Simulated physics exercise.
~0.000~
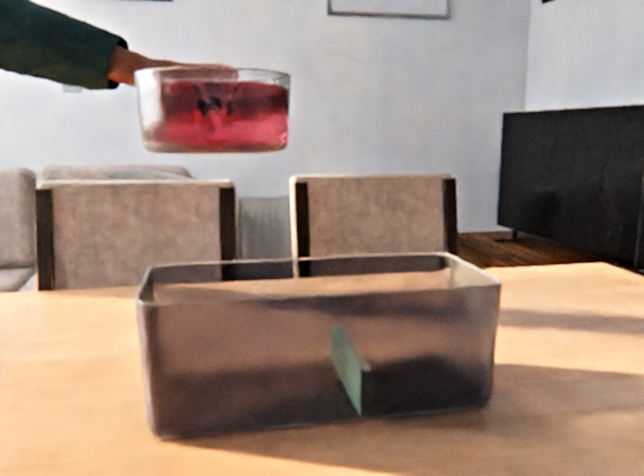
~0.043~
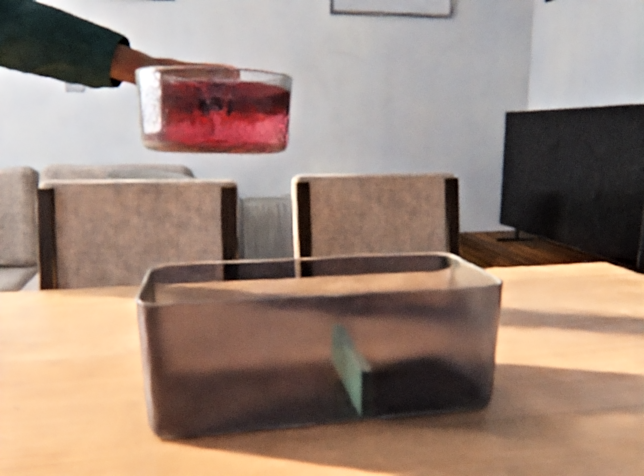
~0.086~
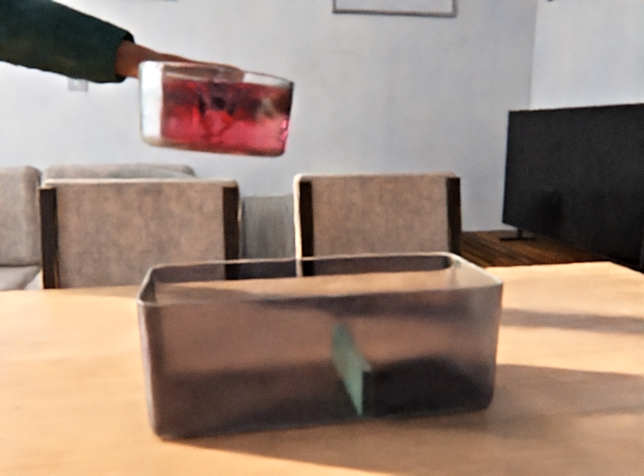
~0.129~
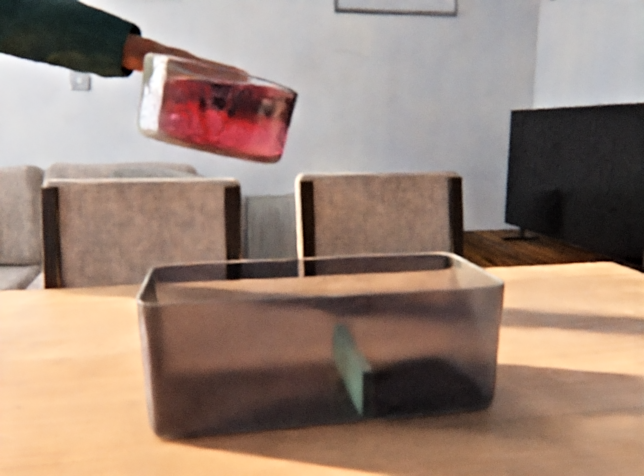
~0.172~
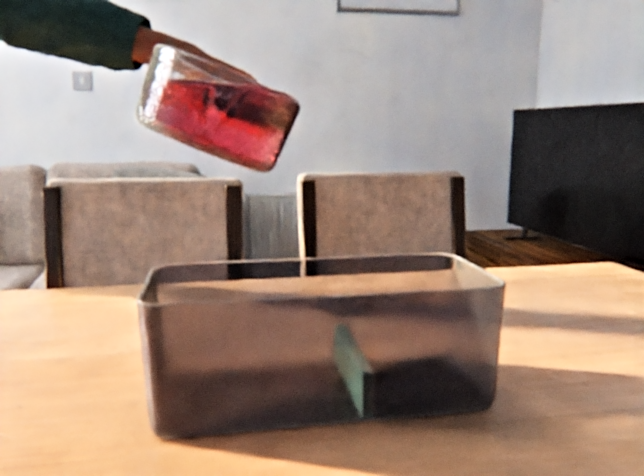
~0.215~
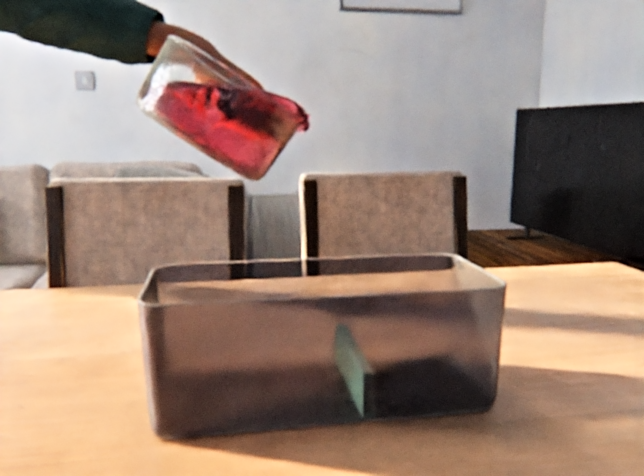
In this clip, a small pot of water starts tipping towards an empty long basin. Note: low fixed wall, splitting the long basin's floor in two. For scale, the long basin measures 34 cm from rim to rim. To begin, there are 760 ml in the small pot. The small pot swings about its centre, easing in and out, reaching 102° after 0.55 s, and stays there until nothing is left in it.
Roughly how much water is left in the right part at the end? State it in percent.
Roughly 49 per cent is left in the right part.
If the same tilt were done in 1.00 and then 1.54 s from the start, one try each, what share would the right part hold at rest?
Try 1: Approx. 65 %; try 2: Approx. 70 %.
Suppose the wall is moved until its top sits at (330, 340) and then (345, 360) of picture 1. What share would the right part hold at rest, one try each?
The first try gives 65 percent and the second 50 percent.
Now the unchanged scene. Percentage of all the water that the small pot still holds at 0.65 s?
Close to 5 percent of the total.
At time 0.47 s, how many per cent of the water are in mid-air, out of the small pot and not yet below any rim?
Roughly 50 percent.
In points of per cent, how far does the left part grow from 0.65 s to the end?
About 14 percent.
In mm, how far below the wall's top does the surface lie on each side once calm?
The left side gives some 32 mm, the right side some 24 mm.
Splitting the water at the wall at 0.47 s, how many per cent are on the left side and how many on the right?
5 per cent left and 22 right, roughly.
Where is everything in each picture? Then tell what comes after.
In the first frame, it leans 0°; its right rim is at (288, 79); the water meets the walls at (141, 89) and (285, 89); the long basin's rim runs from (144, 285) to (474, 269); the wall's top is at (349, 345).
In the second frame, it leans 2°; its right rim is at (290, 81); the water meets the walls at (142, 87) and (286, 90).
In the third frame, it leans 6°; its right rim is at (293, 87); the water meets the walls at (144, 85) and (289, 92).
In the fourth frame, it leans 13°; its right rim is at (296, 97); the water meets the walls at (148, 85) and (293, 95).
In the fifth frame, it leans 23°; its right rim is at (298, 110); the water meets the walls at (147, 87) and (297, 103); 2 per cent is over the edge.
In the sixth frame, it leans 34°; its right rim is at (298, 126); the water meets the walls at (144, 86) and (290, 114); 7 per cent is over the edge.
After 0.47 s the tilt is 96° and 22 per cent is still to pour, 5 is left of the wall and 22 right of it.
After 0.65 s the tilt is 102° and 5 per cent is still to pour, 36 is left of the wall and 53 right of it.
After 0.84 s the tilt is 102° and 1 per cent is still to pour, 47 is left of the wall and 49 right of it.
After 1.05 s the tilt is 102° and 0 per cent is still to pour, 50 is left of the wall and 48 right of it.
In the end 50 per cent lies left of the wall, 49 right of it and 2 outside.
